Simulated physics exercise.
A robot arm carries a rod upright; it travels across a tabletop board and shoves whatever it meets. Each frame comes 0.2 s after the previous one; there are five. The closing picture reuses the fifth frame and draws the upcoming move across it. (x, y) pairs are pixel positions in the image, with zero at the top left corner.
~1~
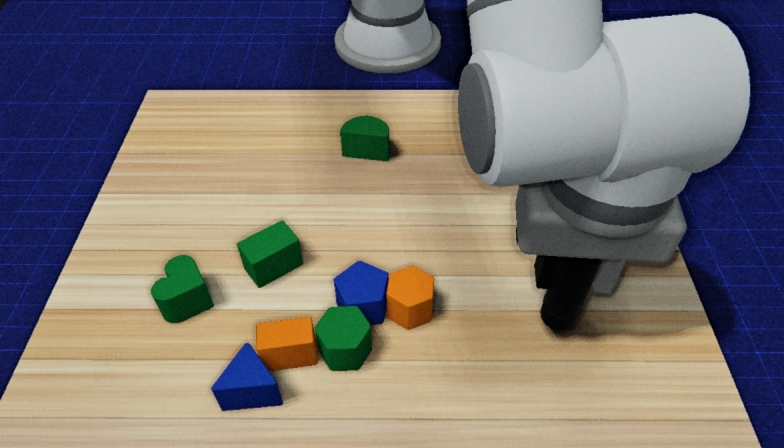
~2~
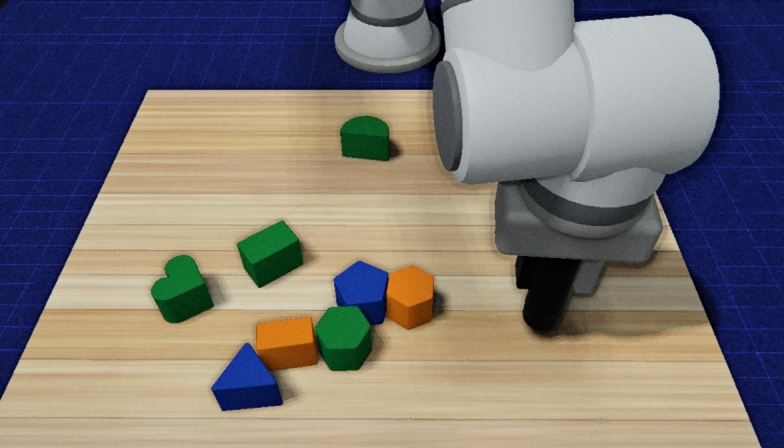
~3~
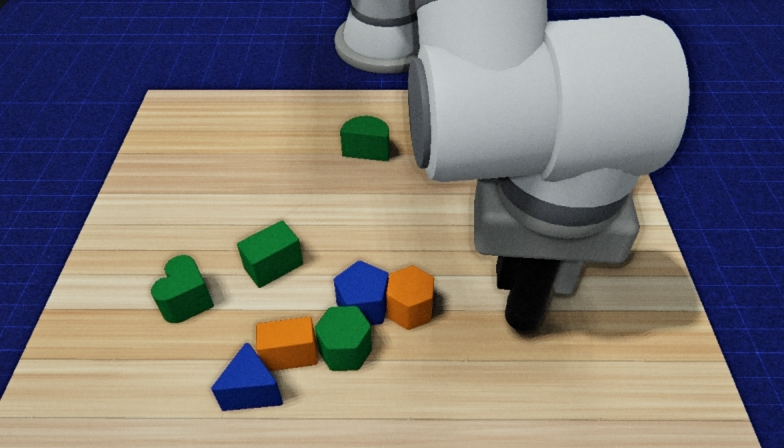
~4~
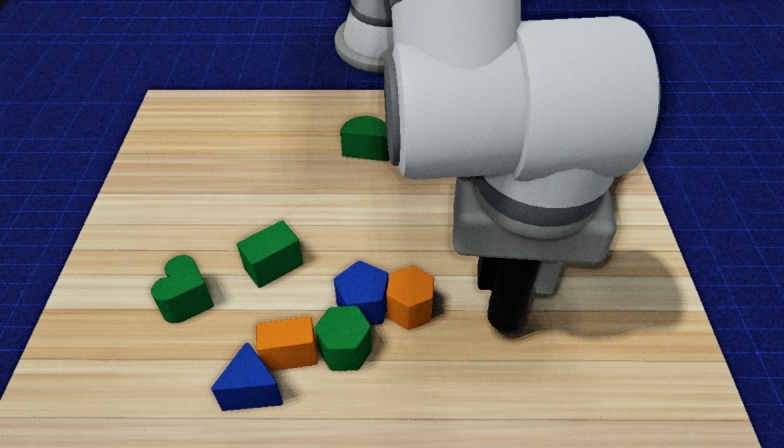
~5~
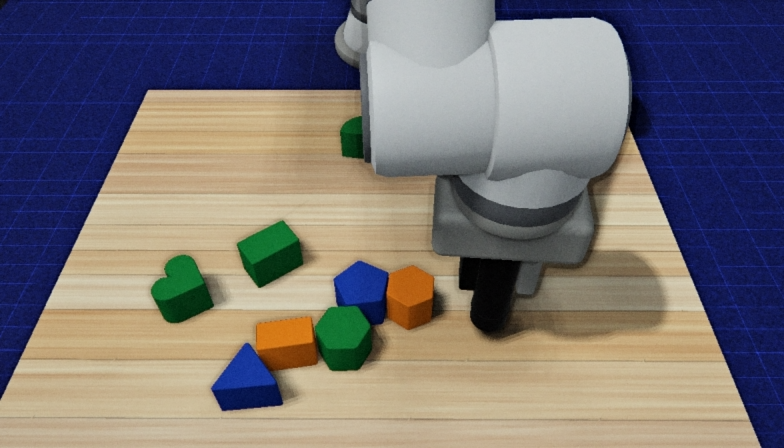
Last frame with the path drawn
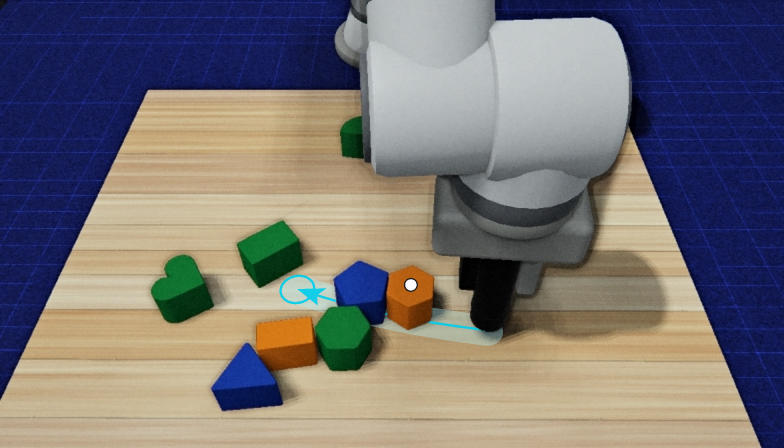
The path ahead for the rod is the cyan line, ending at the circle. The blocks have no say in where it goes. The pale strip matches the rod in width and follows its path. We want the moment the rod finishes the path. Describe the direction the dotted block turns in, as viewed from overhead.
From above, it looks like the dotted block goes clockwise.
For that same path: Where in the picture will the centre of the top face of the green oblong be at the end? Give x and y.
My prediction: (236, 224).
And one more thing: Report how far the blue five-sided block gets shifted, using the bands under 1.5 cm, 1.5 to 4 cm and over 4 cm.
Distance: Above 4 cm.
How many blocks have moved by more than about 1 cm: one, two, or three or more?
Blocks moved: Three or more.
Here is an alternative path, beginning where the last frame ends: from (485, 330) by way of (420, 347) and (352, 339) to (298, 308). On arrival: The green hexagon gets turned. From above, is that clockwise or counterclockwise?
If we look at it from overhead, the green hexagon pivots counter-clockwise.
The drawn path runs from (485, 330) through (387, 314) to (297, 289); the dot is on the orange hexagon.
What follows on the original path. One third of the way, rod at (419, 308); blue five-sided block at (336, 274), turned 15° anticlockwise; orange hexagon at (386, 276), turned 15° clockwise.
Two thirds of the way, rod at (354, 294); blue five-sided block at (308, 267), turned 35° anticlockwise; orange hexagon at (352, 251), turned 85° clockwise.
At the end, rod at (295, 277); green oblong at (236, 224), turned 20° clockwise; green hexagon not moved; blue five-sided block at (253, 253), turned 35° anticlockwise; orange hexagon at (347, 247), turned 105° clockwise.
